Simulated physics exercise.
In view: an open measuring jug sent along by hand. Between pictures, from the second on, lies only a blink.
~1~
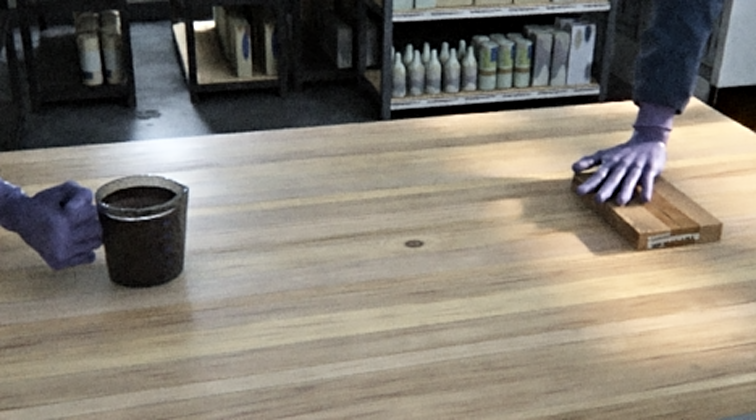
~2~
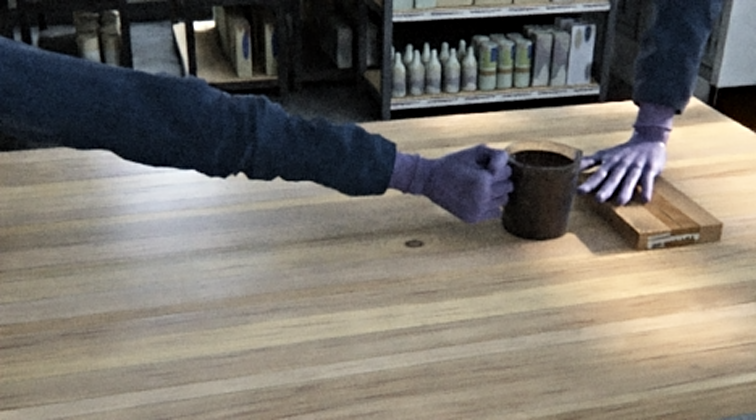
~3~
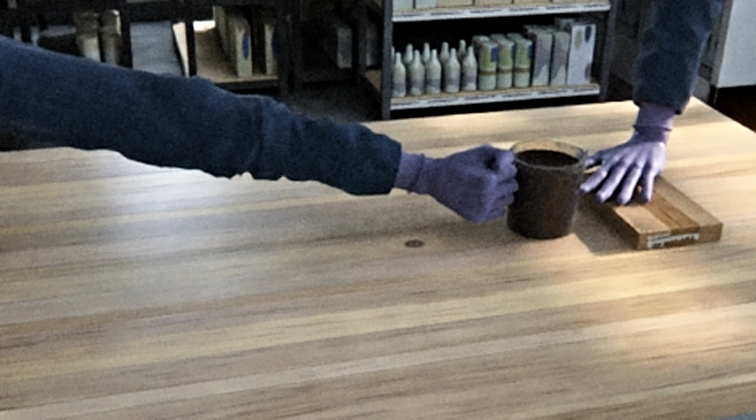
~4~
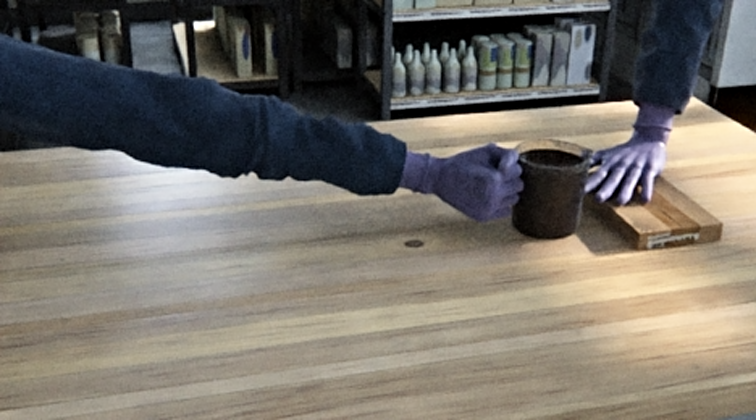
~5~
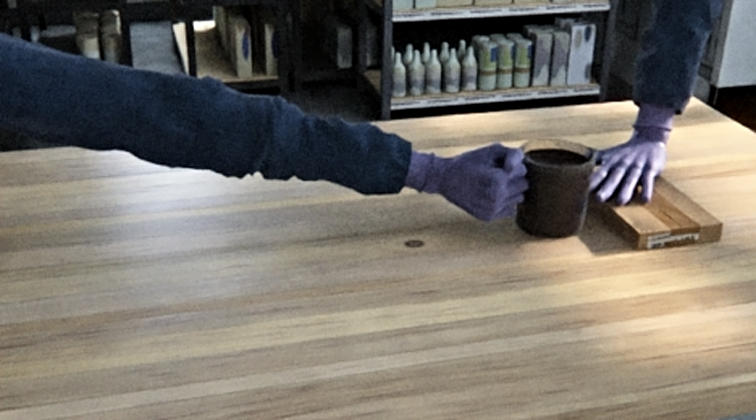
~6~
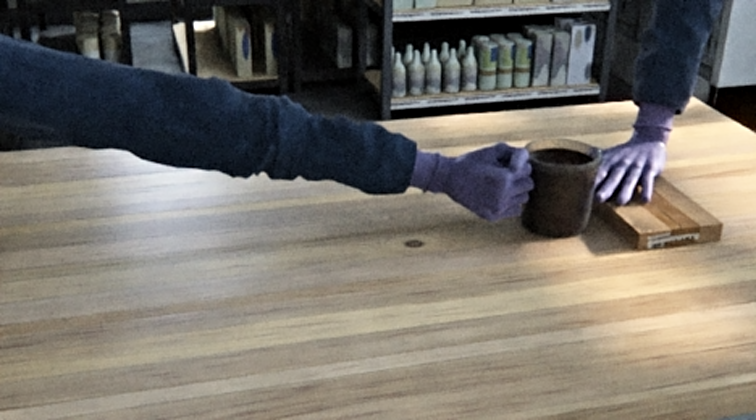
A gloved hand slides a nearly full measuring jug rightward across a wooden table, then inches it along.
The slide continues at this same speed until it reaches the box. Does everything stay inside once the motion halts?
Yes, I expect it will not overflow when it stops.
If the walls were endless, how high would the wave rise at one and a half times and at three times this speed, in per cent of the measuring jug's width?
The wave tops out at around 10 per cent of the width, and then at around 25 per cent.
Next, the measuring jug meets the box.
After that, the coffee surges up the wall; the wave climbs under half way to the rim.
Finally, the measuring jug stands at the box; its rim is dry.
